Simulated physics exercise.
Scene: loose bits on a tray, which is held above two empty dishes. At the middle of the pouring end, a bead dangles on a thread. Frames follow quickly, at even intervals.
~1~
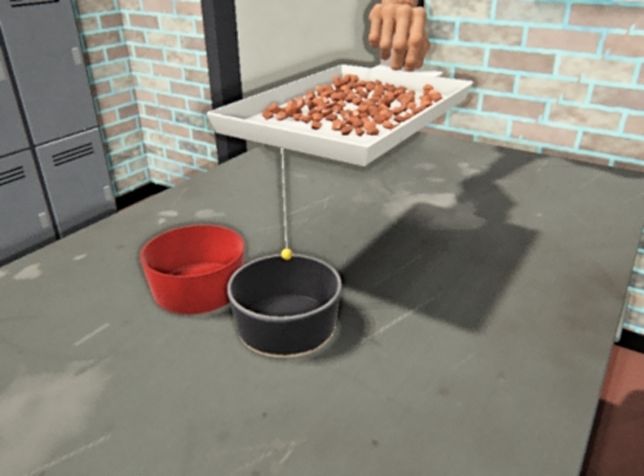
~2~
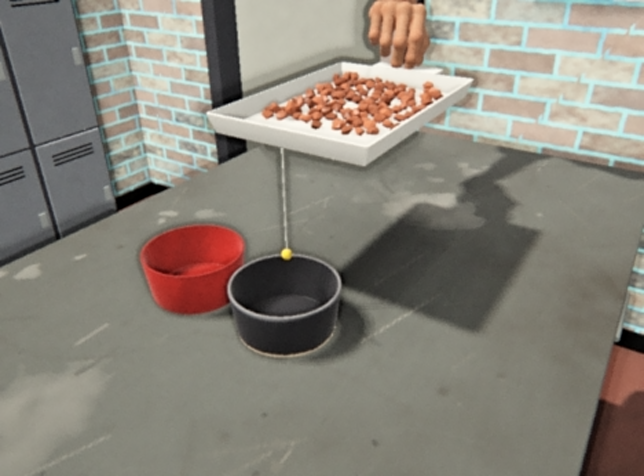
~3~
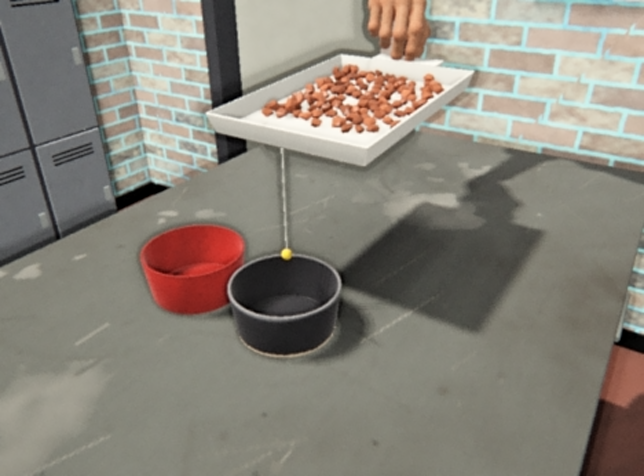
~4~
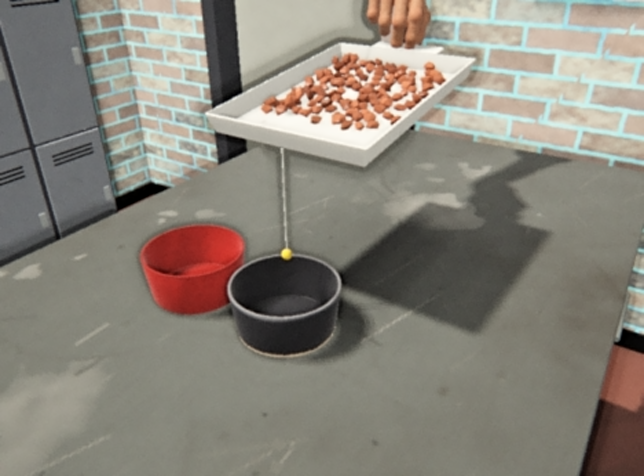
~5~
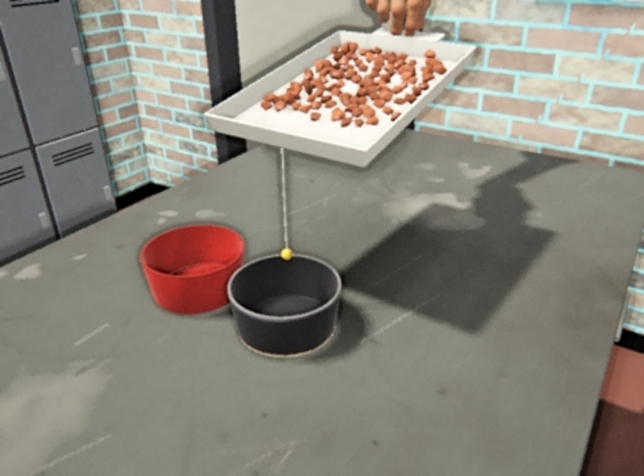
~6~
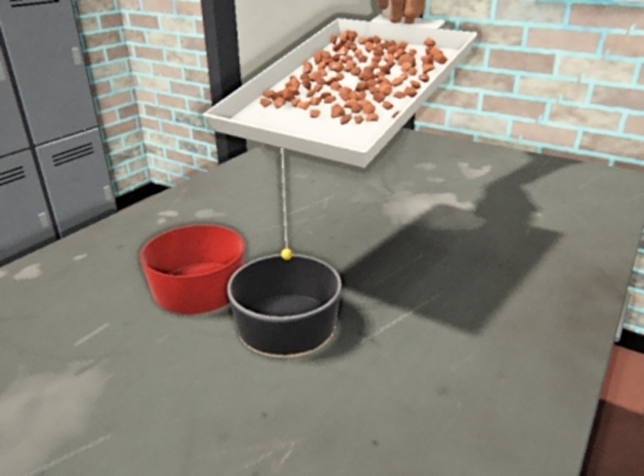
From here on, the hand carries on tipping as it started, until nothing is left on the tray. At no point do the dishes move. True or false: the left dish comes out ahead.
False.
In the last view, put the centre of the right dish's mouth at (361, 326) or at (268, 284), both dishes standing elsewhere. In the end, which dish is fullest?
In order of the tries: The dish on the left side, then the dish on the right side.
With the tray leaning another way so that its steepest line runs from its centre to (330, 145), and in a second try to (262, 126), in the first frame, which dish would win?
Results - the dish on the right side first, the dish on the left side second.
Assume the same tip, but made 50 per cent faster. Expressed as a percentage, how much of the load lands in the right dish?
Around 40 percent.
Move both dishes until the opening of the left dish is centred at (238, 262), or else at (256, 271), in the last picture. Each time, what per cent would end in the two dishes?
First case around 70 %, second case around 70 %.
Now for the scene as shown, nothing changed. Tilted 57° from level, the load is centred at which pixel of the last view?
Roughly at (295, 126).
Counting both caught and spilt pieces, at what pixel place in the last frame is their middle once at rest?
Centre at rest: Close to (277, 331).
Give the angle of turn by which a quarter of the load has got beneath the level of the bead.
Somewhere around 75 degrees.
Soon after the last picture, tray tipped steeply; nearly all on the tray; a small part in the air.
A little later, tray tipped right over; about a third on the tray; about a quarter in the right dish; a stray few in the left dish; about a quarter outside both; a small part in the air.
Later still, tray tipped past a quarter turn; about two thirds in the right dish; a stray few in the left dish; about a third outside both.
At rest, tray tipped past a quarter turn; about two thirds in the right dish; a stray few in the left dish; about a third outside both.
